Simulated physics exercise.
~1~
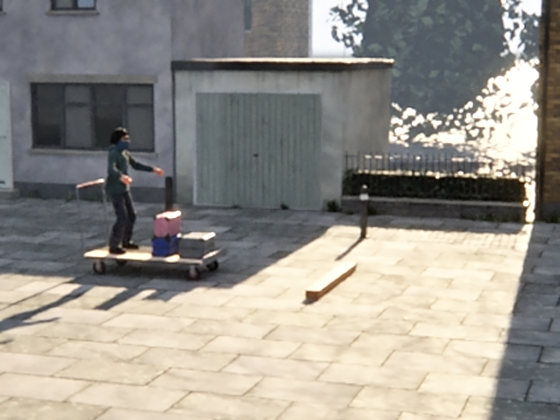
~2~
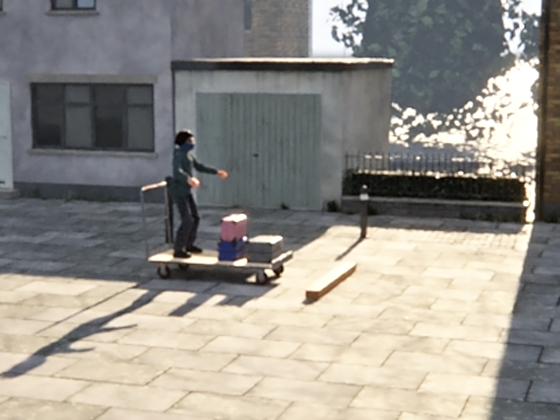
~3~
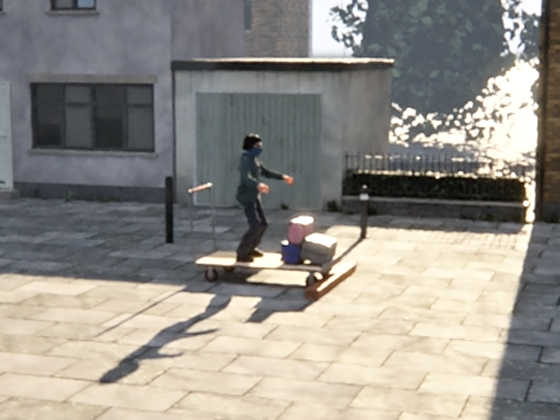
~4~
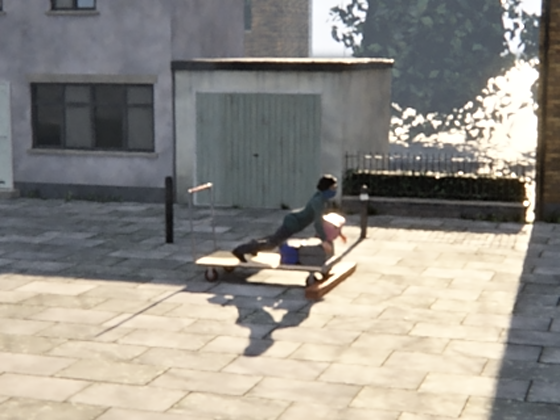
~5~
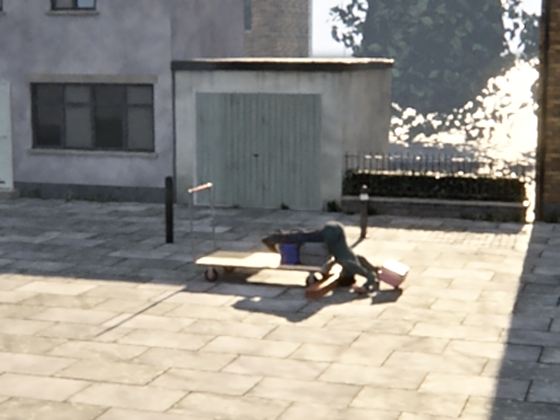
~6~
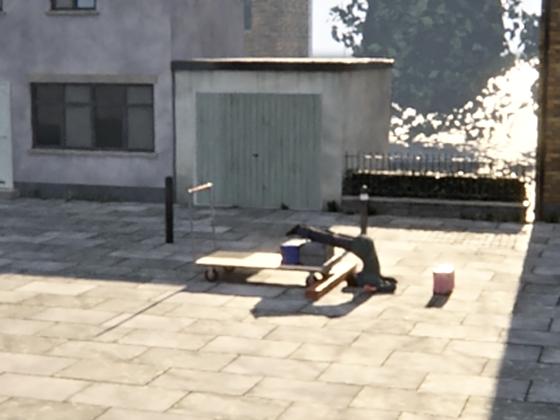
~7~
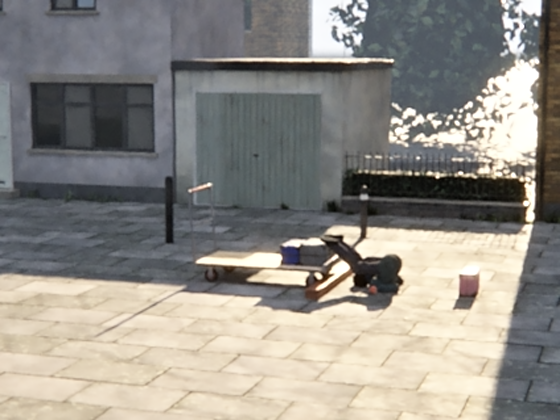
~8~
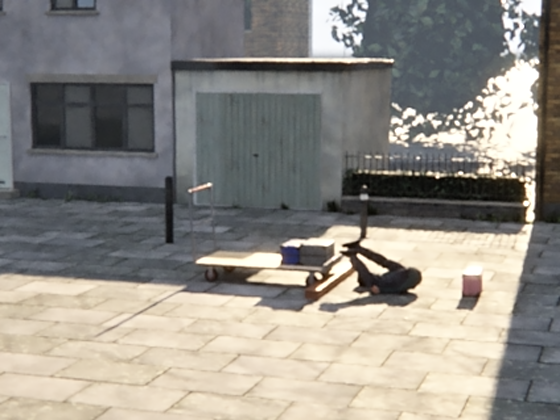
Person riding a flat trolley rightward into a low kerb, pitching over the front with a pink case and lying still beyond.
